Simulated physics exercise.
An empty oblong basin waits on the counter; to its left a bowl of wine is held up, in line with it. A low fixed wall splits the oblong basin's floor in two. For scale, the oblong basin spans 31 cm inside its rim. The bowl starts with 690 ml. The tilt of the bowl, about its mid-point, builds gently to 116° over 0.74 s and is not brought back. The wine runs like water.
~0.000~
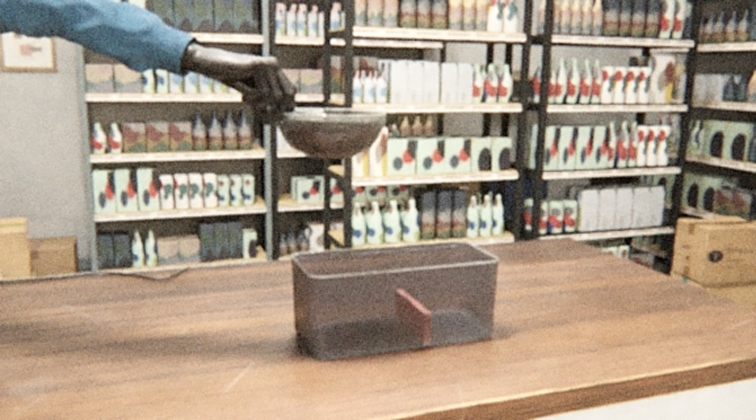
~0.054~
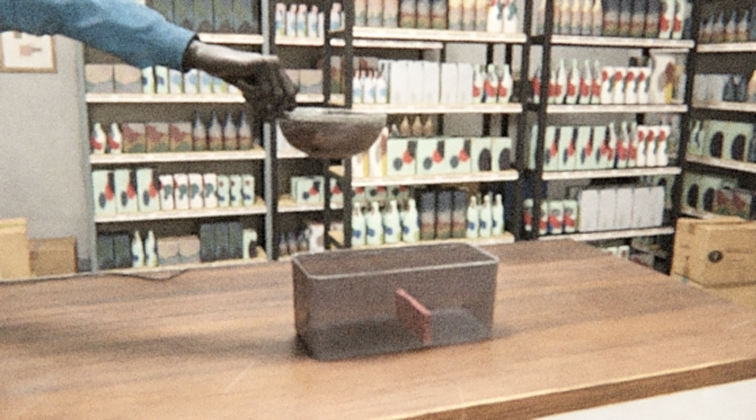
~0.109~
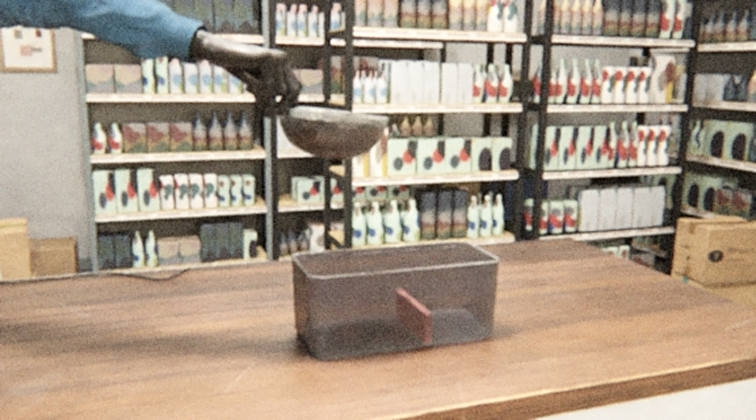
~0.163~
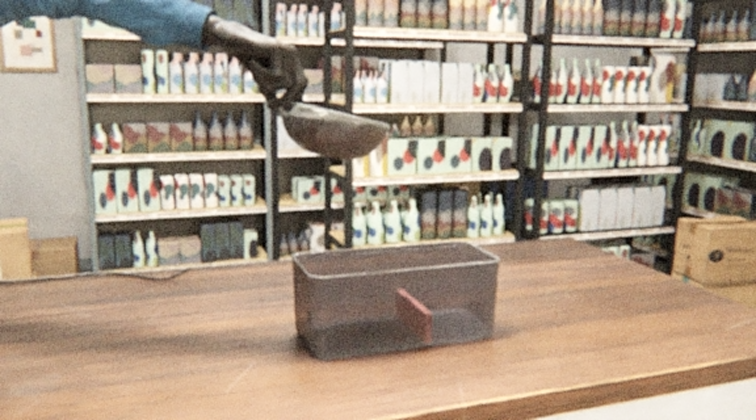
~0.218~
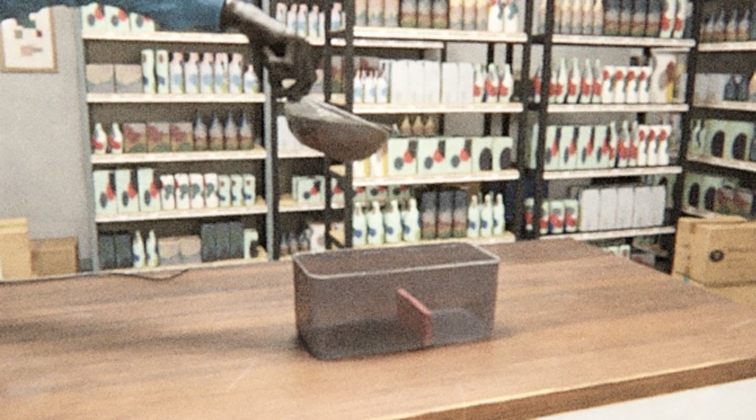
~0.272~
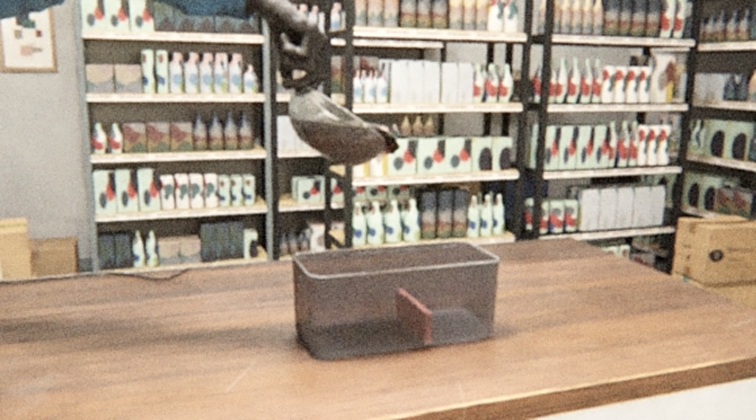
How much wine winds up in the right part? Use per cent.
The far part has some 47 per cent.
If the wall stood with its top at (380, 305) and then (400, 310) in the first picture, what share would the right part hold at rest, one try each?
First 80, then 60 per cent.
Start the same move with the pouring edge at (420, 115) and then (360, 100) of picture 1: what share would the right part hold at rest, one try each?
First 70, then 30 per cent.
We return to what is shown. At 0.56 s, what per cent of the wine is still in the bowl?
About 4 per cent.
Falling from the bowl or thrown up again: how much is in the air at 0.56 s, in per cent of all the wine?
Near 46 in a hundred.
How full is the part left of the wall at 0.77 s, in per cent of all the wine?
Near 40 in a hundred.
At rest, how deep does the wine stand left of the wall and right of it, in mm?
Some 14 mm on the left and 24 mm on the right.
Then, 0.56 s in, the tilt is 100° and 4 per cent is still to pour, 7 is left of the wall and 44 right of it.
Then, 0.77 s in, the tilt is 116° and 0 per cent is still to pour, 40 is left of the wall and 44 right of it.
Then, 1.00 s in, the tilt is 116° and 0 per cent is still to pour, 47 is left of the wall and 47 right of it.
Then, 1.24 s in, the tilt is 116° and 0 per cent is still to pour, 47 is left of the wall and 47 right of it.
Finally, 47 per cent lies left of the wall, 47 right of it and 6 outside.
